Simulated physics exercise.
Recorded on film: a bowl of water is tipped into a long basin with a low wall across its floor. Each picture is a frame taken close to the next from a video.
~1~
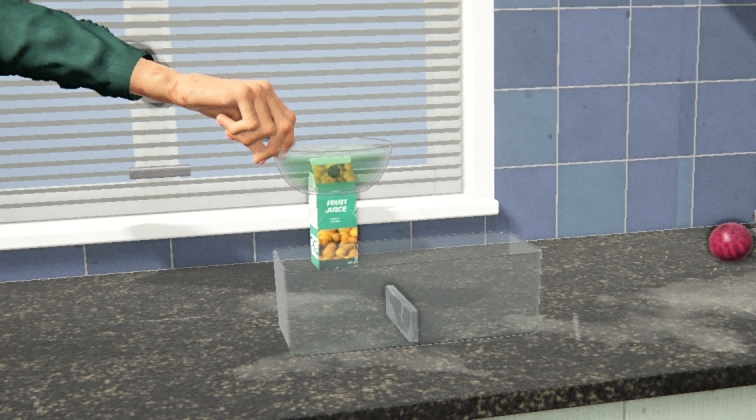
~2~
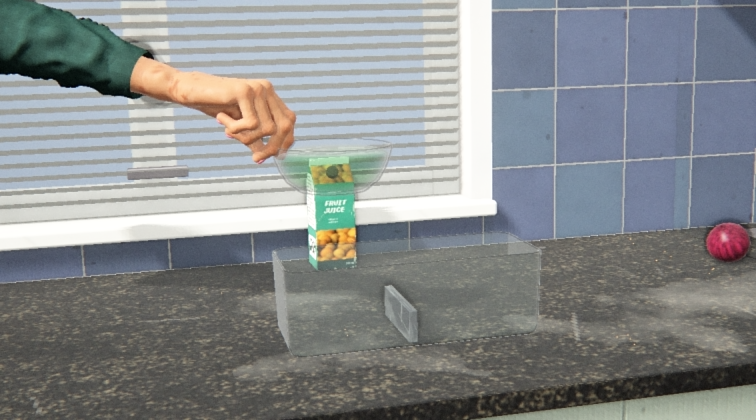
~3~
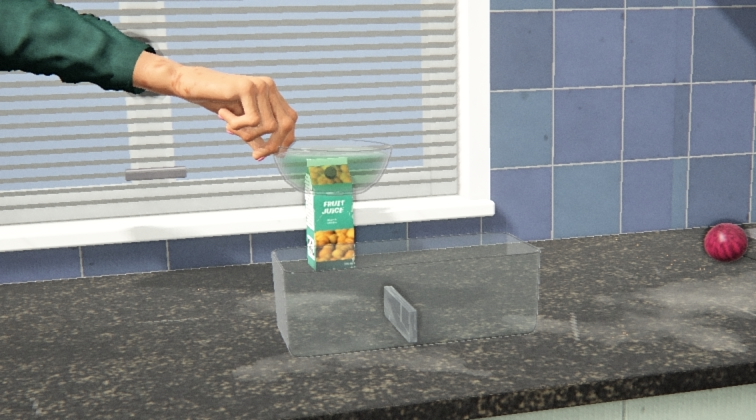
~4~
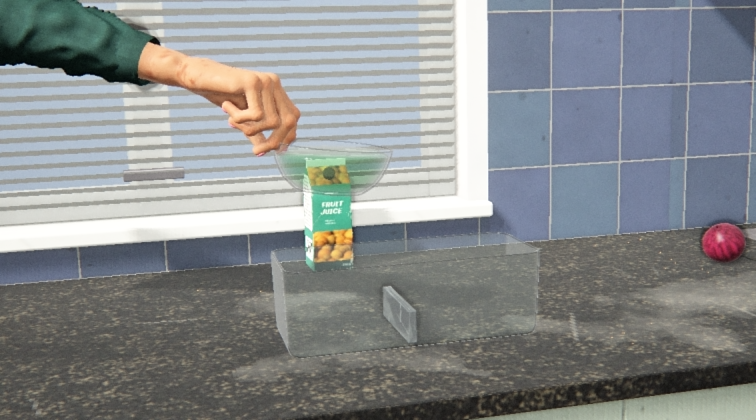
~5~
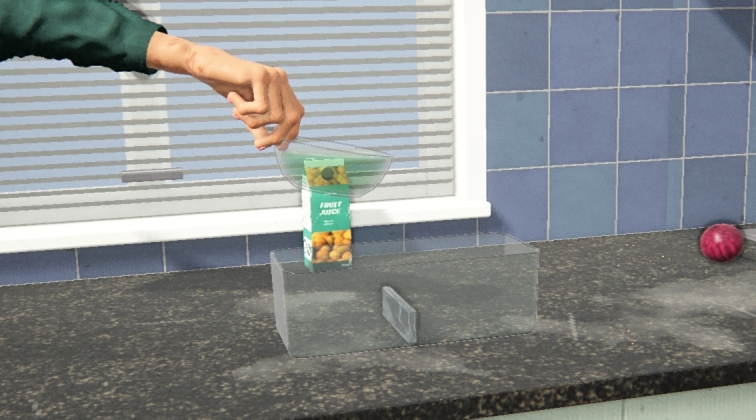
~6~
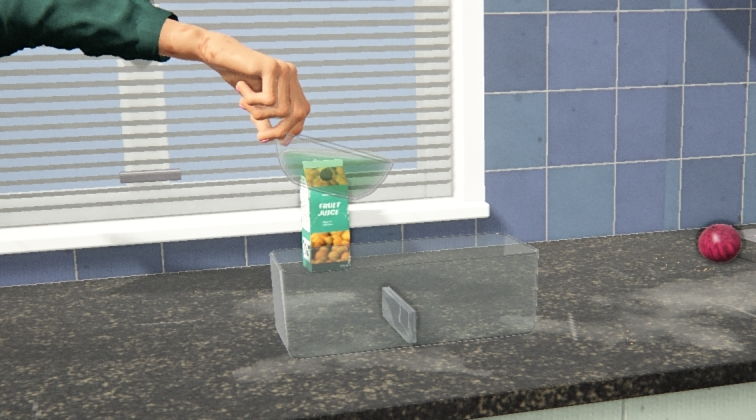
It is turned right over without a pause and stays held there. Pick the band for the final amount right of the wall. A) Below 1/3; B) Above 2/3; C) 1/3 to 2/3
B, above 2/3.
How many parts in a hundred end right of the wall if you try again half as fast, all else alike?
Roughly 90 percent.
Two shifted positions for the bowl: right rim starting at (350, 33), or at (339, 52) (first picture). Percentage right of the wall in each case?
It comes to 70 % the first time and 55 % the second.
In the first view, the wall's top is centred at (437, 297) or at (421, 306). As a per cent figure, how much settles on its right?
35 per cent first, then 60 per cent.
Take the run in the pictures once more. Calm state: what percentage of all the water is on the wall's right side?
Close to 80 percent.
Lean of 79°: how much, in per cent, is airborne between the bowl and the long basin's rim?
I'd reckon some 45 per cent.
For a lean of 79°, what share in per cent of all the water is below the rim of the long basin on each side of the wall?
Left: Roughly 0 %; right: Roughly 35 %.
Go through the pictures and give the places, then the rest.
In the first frame, tilt 0°; pouring edge (390, 143); surface from (275, 154) to (387, 148); the long basin's rim runs from (279, 262) to (525, 242); the wall's top is at (401, 299).
In the second frame, tilt 1°; pouring edge (390, 144); surface from (275, 154) to (386, 149).
In the third frame, tilt 3°; pouring edge (390, 146); surface from (276, 153) to (385, 151).
In the fourth frame, tilt 7°; pouring edge (390, 151); surface from (276, 152) to (386, 153).
In the fifth frame, tilt 12°; pouring edge (390, 156); surface from (277, 151) to (387, 154).
In the sixth frame, tilt 18°; pouring edge (391, 163); surface from (279, 153) to (389, 159); 1 per cent is over the edge.
A moment on, the bowl is tipped on its side and 21 per cent is still to pour, 0 is left of the wall and 36 right of it.
Next, the bowl is tipped on its side and 1 per cent is still to pour, 16 is left of the wall and 80 right of it.
Then the bowl is tipped on its side and 0 per cent is still to pour, 20 is left of the wall and 80 right of it.
Later the bowl is tipped on its side and 0 per cent is still to pour, 20 is left of the wall and 80 right of it.
Finally, 20 per cent lies left of the wall, 80 right of it and 1 outside.
